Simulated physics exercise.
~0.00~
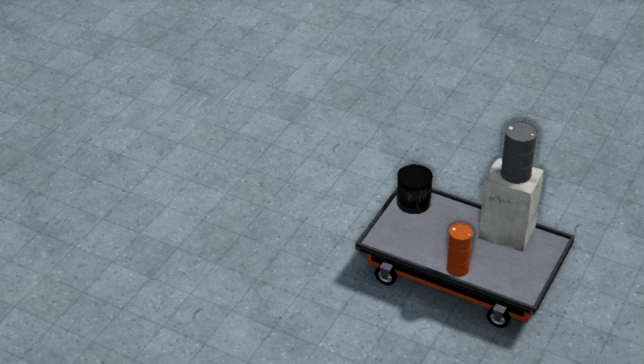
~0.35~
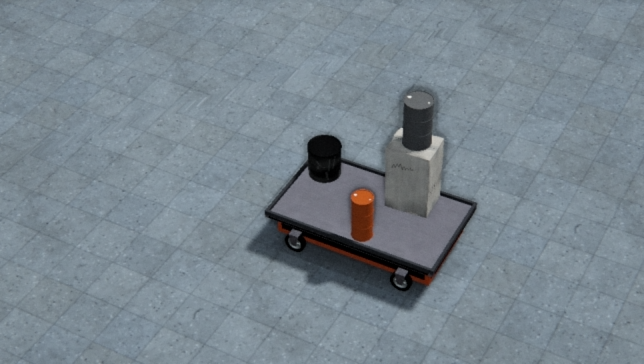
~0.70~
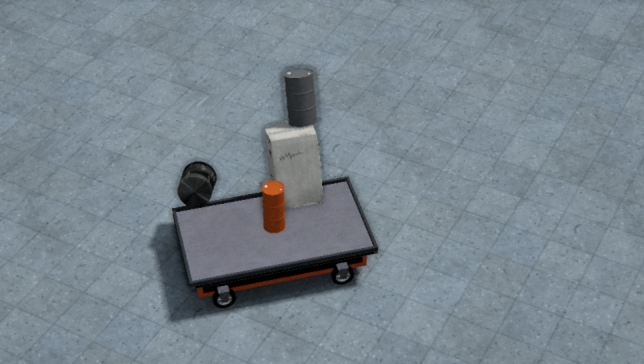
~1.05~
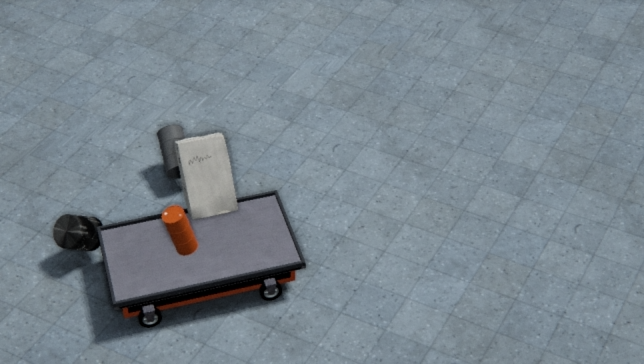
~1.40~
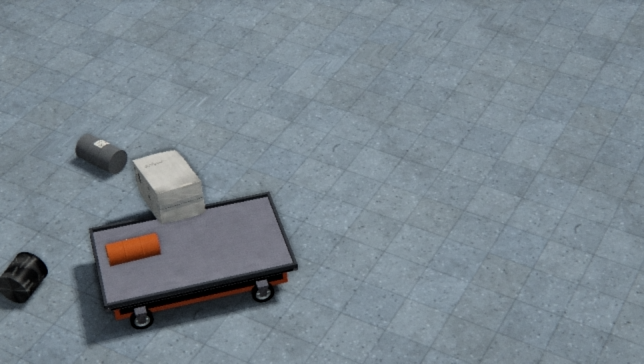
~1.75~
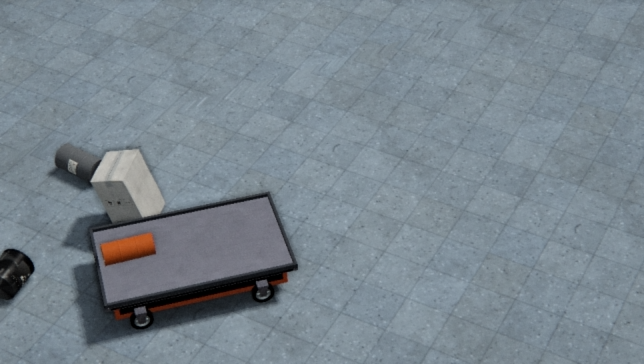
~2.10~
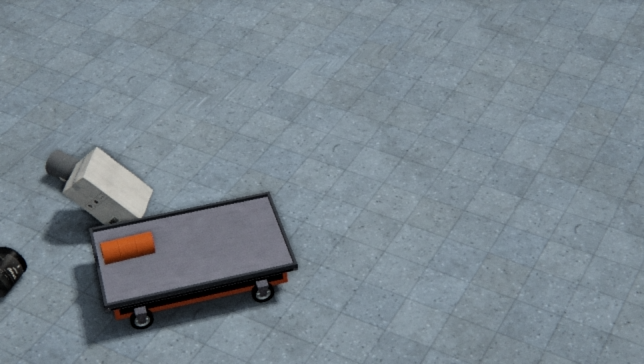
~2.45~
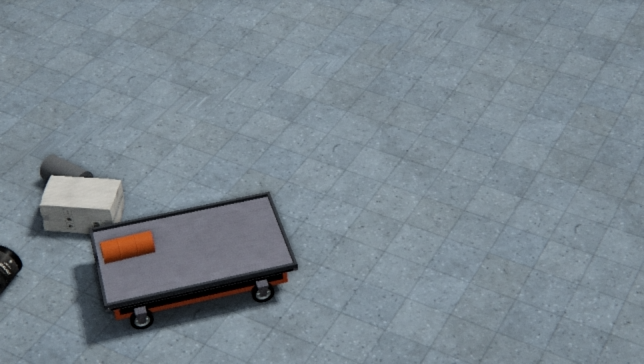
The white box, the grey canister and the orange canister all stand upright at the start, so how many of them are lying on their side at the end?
All three of them end up on their side. The white box and the grey canister lie on the floor, and the orange canister lies on the cart.
